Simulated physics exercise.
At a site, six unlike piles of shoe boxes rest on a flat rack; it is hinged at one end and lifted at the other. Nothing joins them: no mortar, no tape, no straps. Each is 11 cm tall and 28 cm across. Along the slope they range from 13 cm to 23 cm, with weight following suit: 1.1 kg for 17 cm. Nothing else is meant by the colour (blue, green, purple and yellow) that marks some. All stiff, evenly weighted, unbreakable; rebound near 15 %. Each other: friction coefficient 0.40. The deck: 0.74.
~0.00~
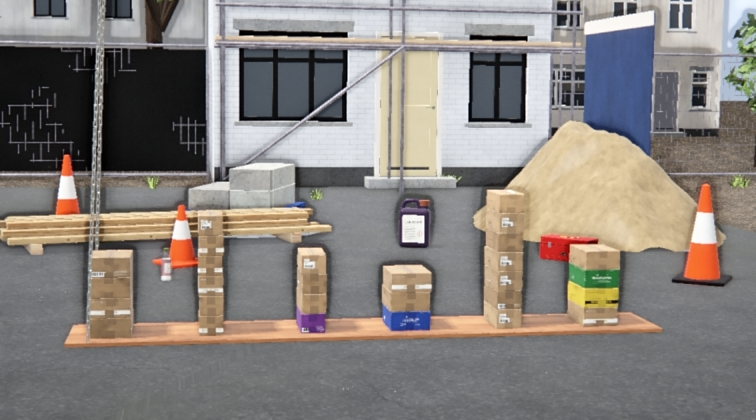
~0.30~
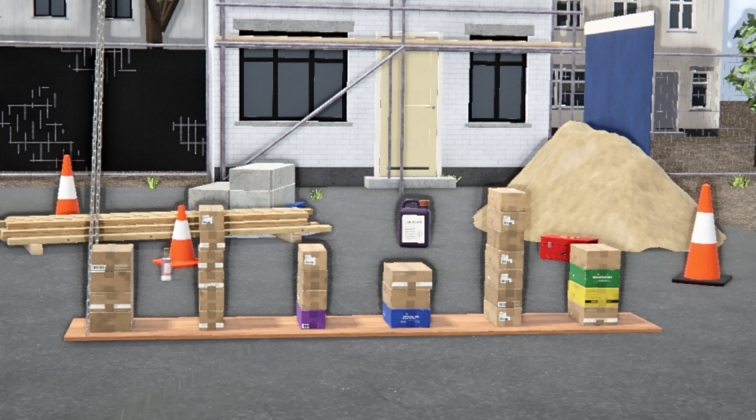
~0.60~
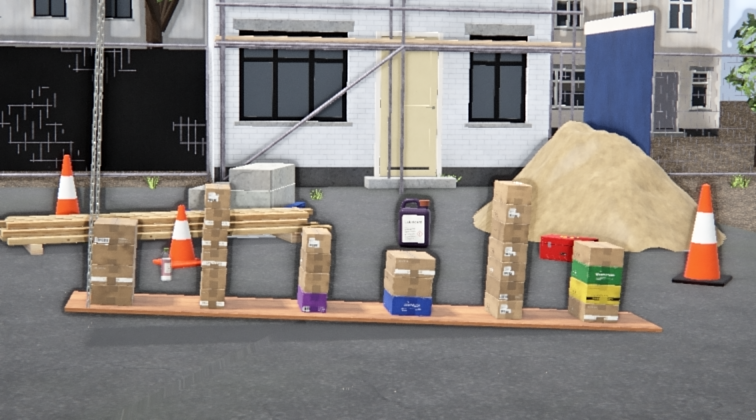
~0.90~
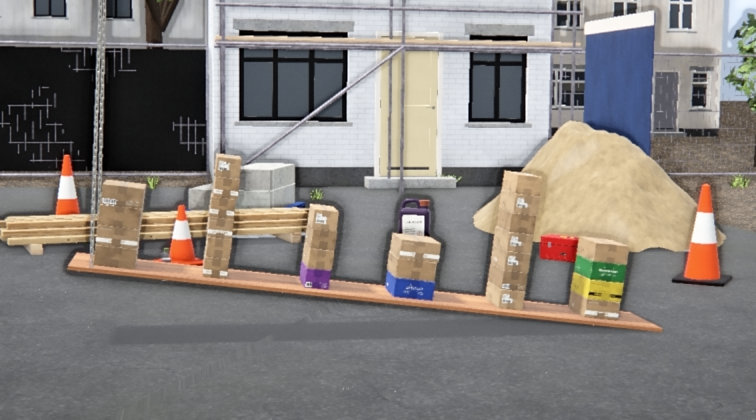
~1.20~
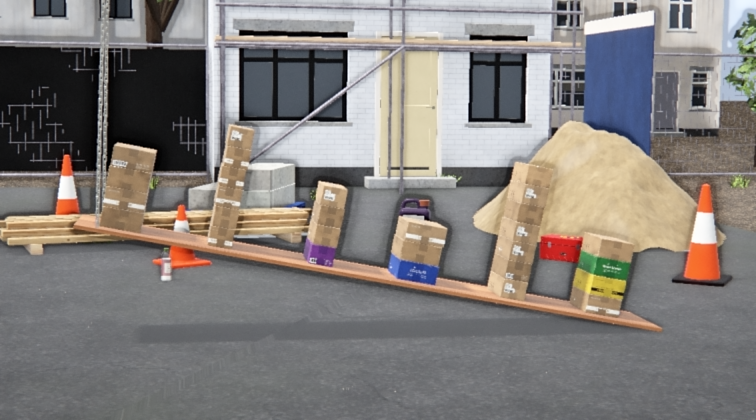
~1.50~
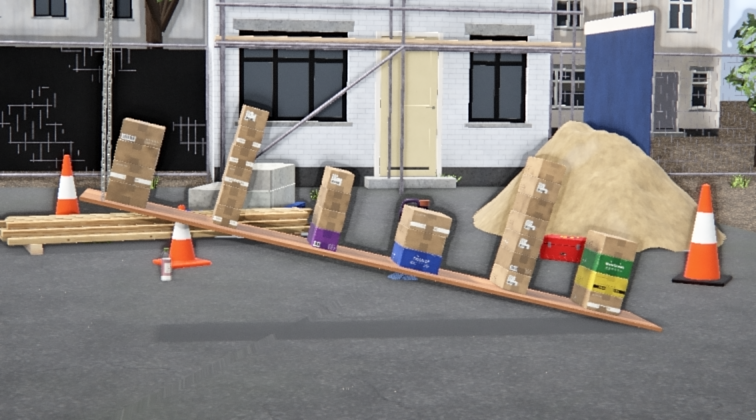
In the video, six stacks of boxes, some with purple, blue, green and yellow ones, stand on a flat board on a paved yard; the board's left end rises steadily, and the stacks lean rightward with the increasing slope.
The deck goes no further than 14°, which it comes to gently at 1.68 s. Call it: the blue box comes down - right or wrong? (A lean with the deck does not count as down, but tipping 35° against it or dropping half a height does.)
Wrong, it stays up.
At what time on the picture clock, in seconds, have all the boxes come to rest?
That happens at roughly 3.5 seconds.
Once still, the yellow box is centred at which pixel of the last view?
Its centre finishes around pixel (657, 306) in the last picture.
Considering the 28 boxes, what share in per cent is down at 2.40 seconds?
By that time it is 65 percent.
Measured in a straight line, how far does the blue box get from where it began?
Close to 36 cm, in a straight line.
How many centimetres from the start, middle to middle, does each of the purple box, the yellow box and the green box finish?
Here purple ends up 55 centimetres away, yellow 45 centimetres and green 65 centimetres.
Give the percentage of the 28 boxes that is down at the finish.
That comes to around 80 percent.
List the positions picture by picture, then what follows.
In the first frame (pixels give the middle of a visible side; leans and shifts are taken against what carries them), middle of the deck's edge (377, 338) slope 0°; blue box (411, 321); yellow box (602, 298); purple box (313, 324); none has stirred.
Middle of the deck's edge (377, 334) slope 1°; blue box (411, 319), in the second frame.
Middle of the deck's edge (377, 320) slope 3°; blue box (412, 307), in the third frame.
Middle of the deck's edge (379, 301) slope 7°; blue box (414, 290), in the fourth frame.
Middle of the deck's edge (383, 281) slope 11°; blue box (418, 273), in the fifth frame.
Middle of the deck's edge (386, 268) slope 13°; blue box (421, 261); yellow box (610, 285); green box (615, 267); movement in 10 of them, in the sixth frame.
After 1.96 s, slope 14°; 13 of the 28 boxes down; blue box unmoved.
After 2.40 s, slope 14°; 18 of the 28 boxes down; blue box 31 mm from its place; purple box 39° from how it stood.
In the end (3.5 s), slope 14°; 22 of the 28 boxes down; blue box 53 mm from its place; green box upside down; yellow box upside down. From the last view, middles, blue box near (425, 258), green box near (686, 305).
